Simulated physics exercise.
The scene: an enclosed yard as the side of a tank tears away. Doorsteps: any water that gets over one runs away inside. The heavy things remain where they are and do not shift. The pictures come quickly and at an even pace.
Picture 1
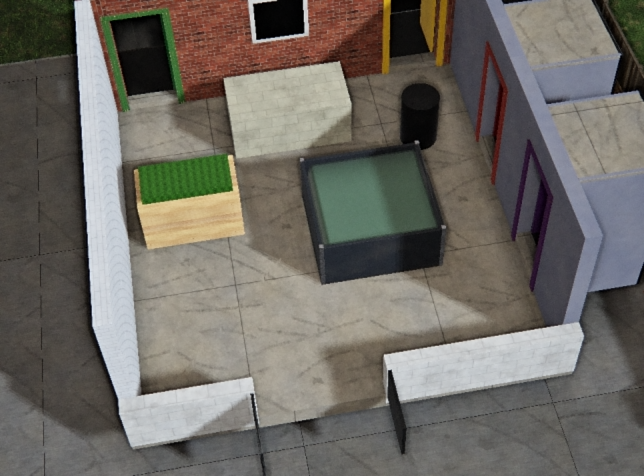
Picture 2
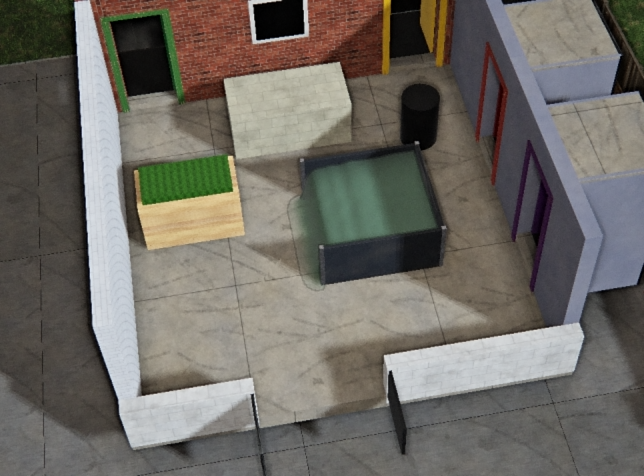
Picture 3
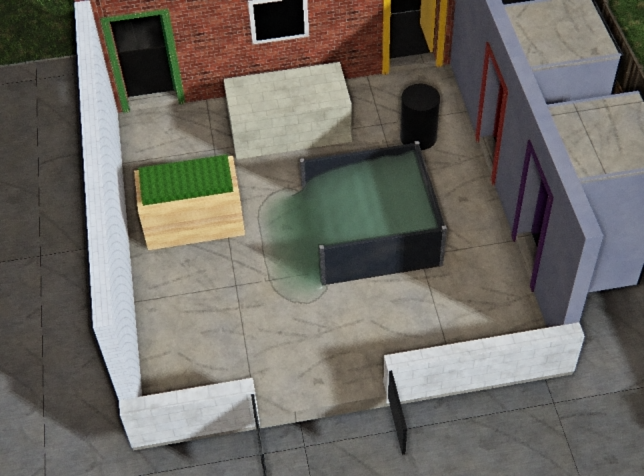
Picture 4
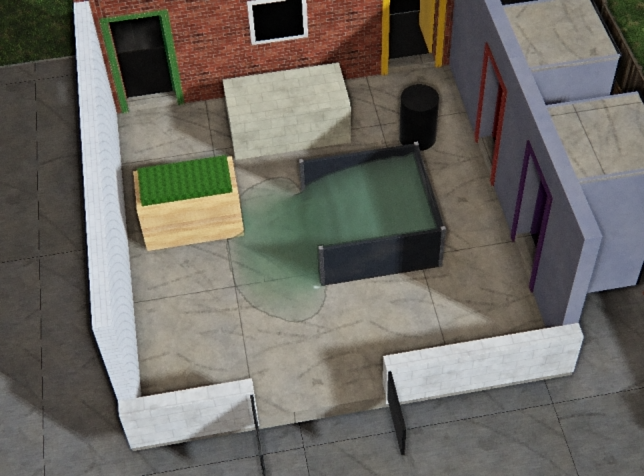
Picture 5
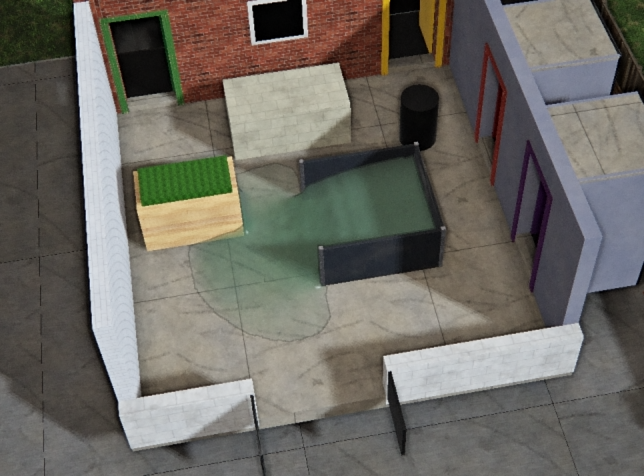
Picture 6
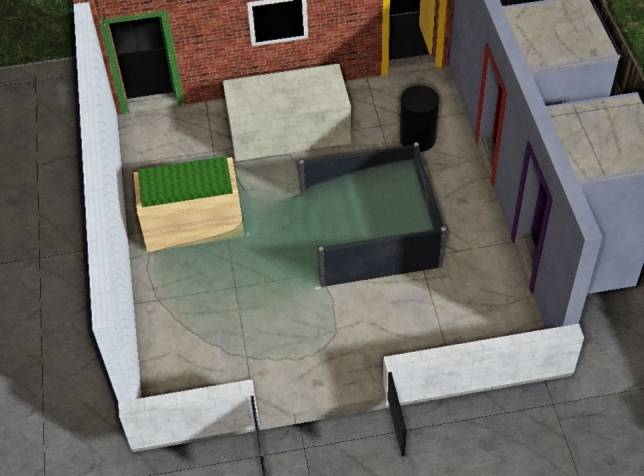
In a walled yard beside a brick building, the left side of a dark square tank opens and greenish water pours out, spreading left across the paving to the grass-topped box, then fanning along its front toward the viewer.
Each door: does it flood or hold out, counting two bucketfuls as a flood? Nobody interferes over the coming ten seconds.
The purple door sees no more than two buckets come in; the yellow door sees no more than two buckets come in; the red door sees no more than two buckets come in; the green door sees more than two buckets come in.
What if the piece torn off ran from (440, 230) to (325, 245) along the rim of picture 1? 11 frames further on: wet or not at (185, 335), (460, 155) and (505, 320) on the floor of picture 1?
Going in your order, I'd say still bare, then still bare, then drenched.
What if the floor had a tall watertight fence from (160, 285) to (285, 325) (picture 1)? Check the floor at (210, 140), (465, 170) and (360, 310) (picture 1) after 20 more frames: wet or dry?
In order: Soaked, soaked, soaked.
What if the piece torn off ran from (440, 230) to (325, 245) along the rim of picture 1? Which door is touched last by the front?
The door marked green.
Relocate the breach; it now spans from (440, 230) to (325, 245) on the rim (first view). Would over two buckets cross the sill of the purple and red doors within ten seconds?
Looks like the purple door doesn't reach it but the red door doesn't reach it.
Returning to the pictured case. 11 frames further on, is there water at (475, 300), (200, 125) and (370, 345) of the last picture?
Result, in that order: Not wetted / wetted / not wetted.
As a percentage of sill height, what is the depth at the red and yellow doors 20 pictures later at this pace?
The first comes to about 70 percent, the second to about 0 percent.
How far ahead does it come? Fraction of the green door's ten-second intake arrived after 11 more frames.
Roughly 0 %.
A moment on, water covers 35 % of the floor; the purple door not reached, the yellow door not reached, the red door not reached, the green door not reached.
Next, water covers 45 % of the floor; the purple door not reached, the yellow door not reached, the red door not reached, the green door under two buckets in.
Then, water covers 65 % of the floor; the purple door not reached, the yellow door not reached, the red door wet at the sill, nothing in, the green door over two buckets in.
Later, water covers 95 % of the floor; the purple door wet at the sill, nothing in, the yellow door wet at the sill, nothing in, the red door wet at the sill, nothing in, the green door over two buckets in.
In the end, water covers 95 % of the floor; the purple door wet at the sill, nothing in, the yellow door wet at the sill, nothing in, the red door wet at the sill, nothing in, the green door over two buckets in.
